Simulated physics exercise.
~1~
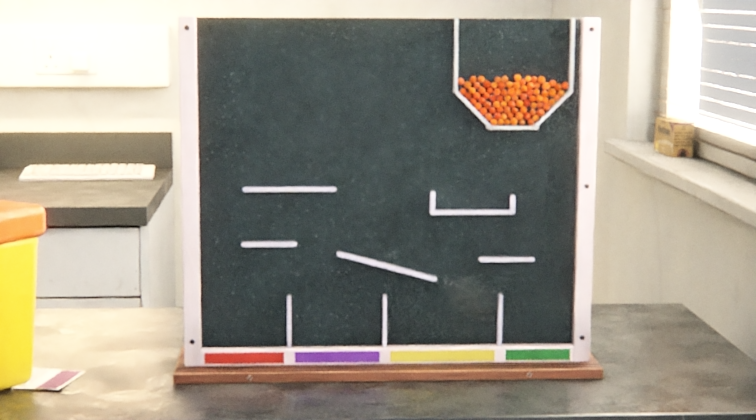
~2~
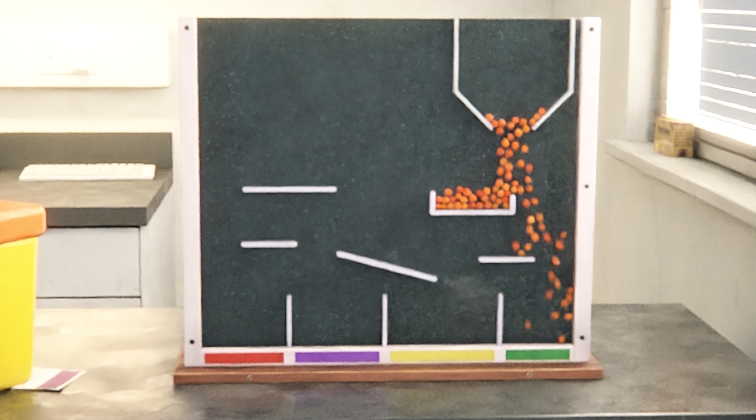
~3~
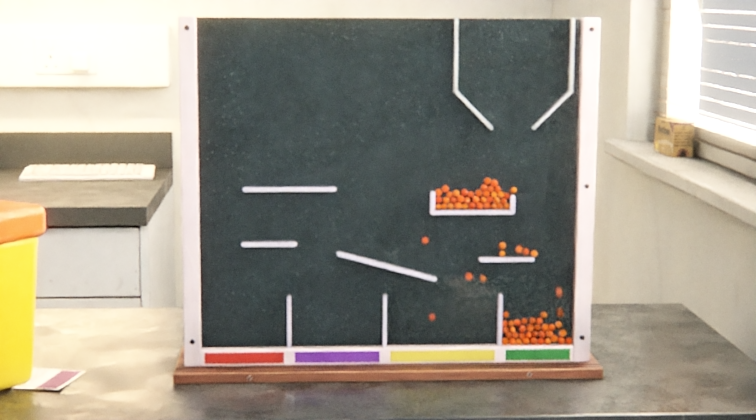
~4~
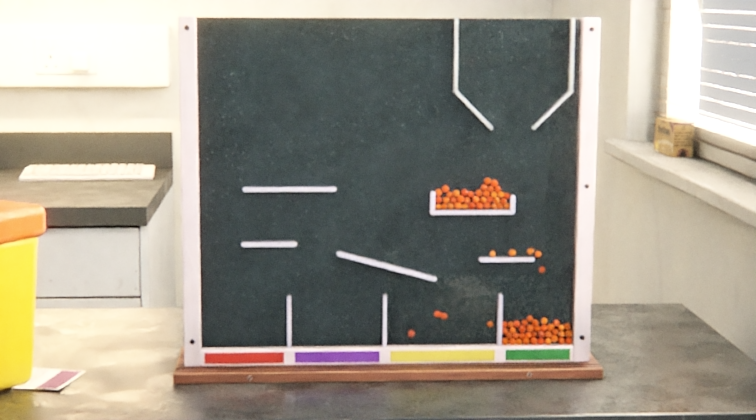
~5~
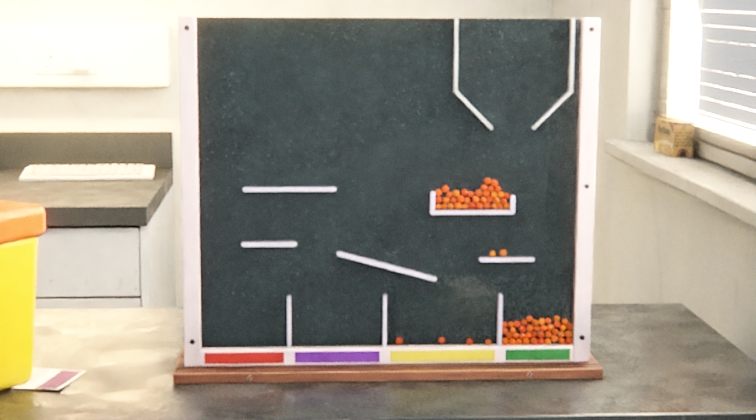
In the video, orange beads pour from a hopper in an upright case, many piling up in a small tray while others spill past its right side. Most of the fallen beads collect in the green bin, a few land in the yellow one, and two rest on a ledge.
